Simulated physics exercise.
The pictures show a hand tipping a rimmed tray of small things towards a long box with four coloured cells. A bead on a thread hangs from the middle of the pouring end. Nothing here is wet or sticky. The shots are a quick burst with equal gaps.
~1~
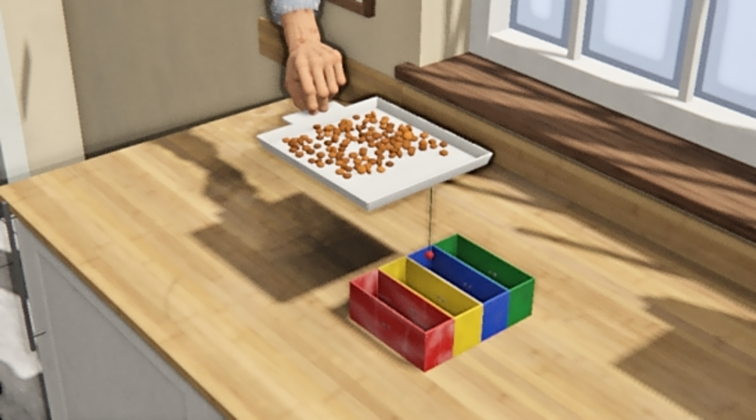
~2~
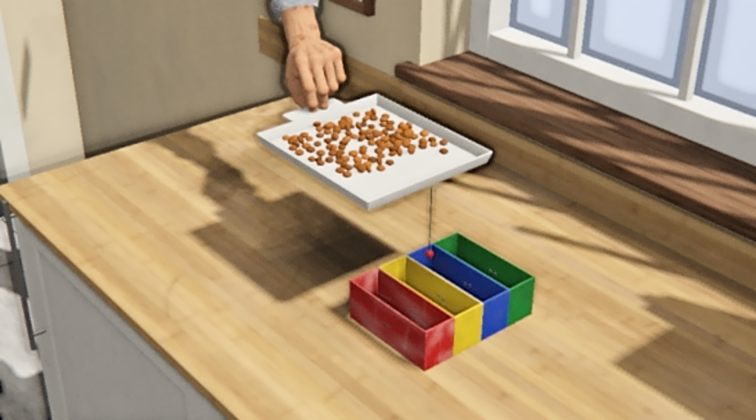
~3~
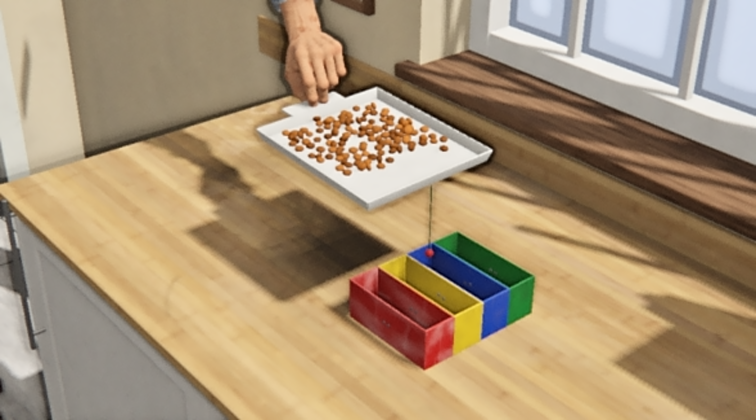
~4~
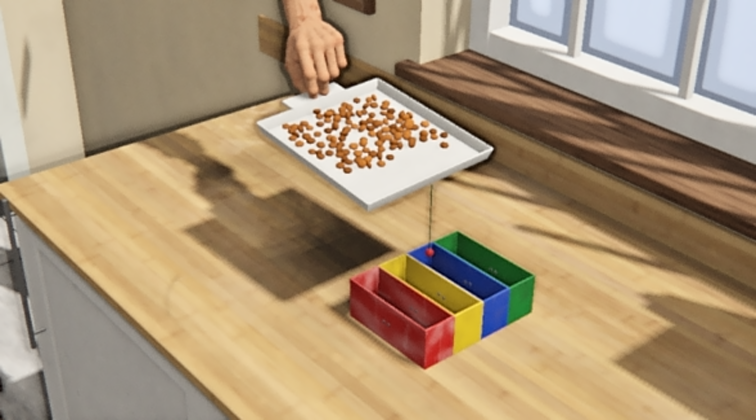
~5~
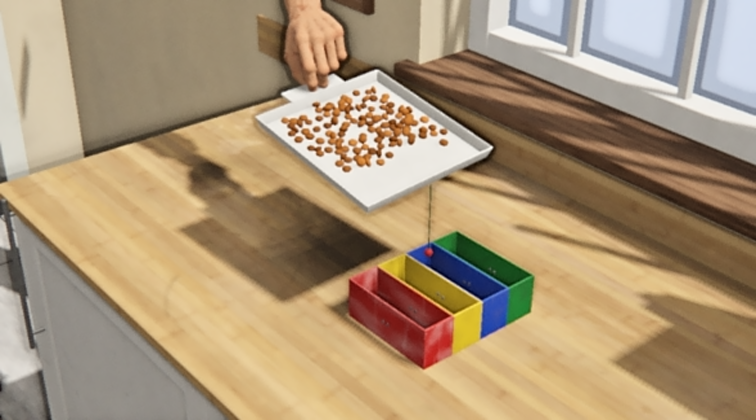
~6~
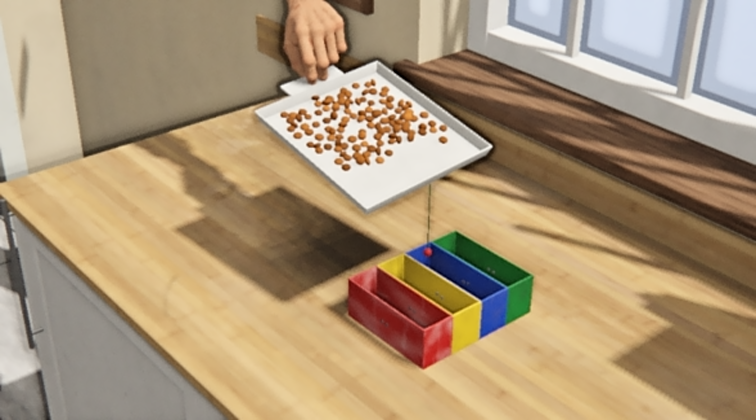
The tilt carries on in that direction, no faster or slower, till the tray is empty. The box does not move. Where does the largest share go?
Most goes to the red cell.
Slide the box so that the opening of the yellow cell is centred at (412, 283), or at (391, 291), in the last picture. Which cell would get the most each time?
One: The red cell. Two: The yellow cell.
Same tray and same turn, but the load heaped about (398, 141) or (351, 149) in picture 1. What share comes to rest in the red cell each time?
About 50 and 50 per cent.
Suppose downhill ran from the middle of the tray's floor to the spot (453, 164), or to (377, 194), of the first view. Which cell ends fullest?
In turn: The green one; the red one.
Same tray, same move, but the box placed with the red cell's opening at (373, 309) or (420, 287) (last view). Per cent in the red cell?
The first gives 30 %, the second 20 %.
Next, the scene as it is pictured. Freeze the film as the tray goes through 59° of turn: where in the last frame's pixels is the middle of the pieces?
Near (385, 193).
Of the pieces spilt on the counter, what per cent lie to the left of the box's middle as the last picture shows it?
Close to 100 per cent.
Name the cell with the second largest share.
The runner-up: Yellow.
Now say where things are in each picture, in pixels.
The first picture shows corners of the pouring end near (368, 200) and (487, 153), level; middle of the load near (362, 141), bits of cat kibble; bead on its thread near (429, 255); red cell near (439, 342); yellow cell near (467, 327); blue cell near (495, 313); green cell near (521, 299).
The second picture shows corners of the pouring end near (369, 199) and (487, 152), level; middle of the load near (362, 138).
The third picture shows corners of the pouring end near (369, 199) and (487, 150), tipped barely, lowest at the left corner; middle of the load near (362, 134).
The fourth picture shows corners of the pouring end near (369, 201) and (488, 148), tipped a little, lowest at the left corner; middle of the load near (362, 129).
The fifth picture shows corners of the pouring end near (368, 203) and (487, 147), tipped a little, lowest at the left corner; middle of the load near (361, 124).
The sixth picture shows corners of the pouring end near (367, 205) and (487, 146), tipped a little, lowest at the left corner; middle of the load near (361, 119); red cell near (438, 339); yellow cell near (466, 324); blue cell near (493, 310); green cell near (519, 297).
Shortly afterwards, tray tipped steeply; the bulk on the tray; only a few in the red cell; a little falling or outside the box.
Next, tray tipped right over; only a few on the tray; near half in the red cell; a little in the yellow cell; only a few in the blue cell; near a third falling or outside the box.
Some moments later, tray tipped past a quarter turn; near half in the red cell; a little in the yellow cell; only a few in the blue cell; only a few in the green cell; near a quarter falling or outside the box.
In the end, tray tipped past a quarter turn; near half in the red cell; a little in the yellow cell; only a few in the blue cell; only a few in the green cell; near a quarter outside the box.
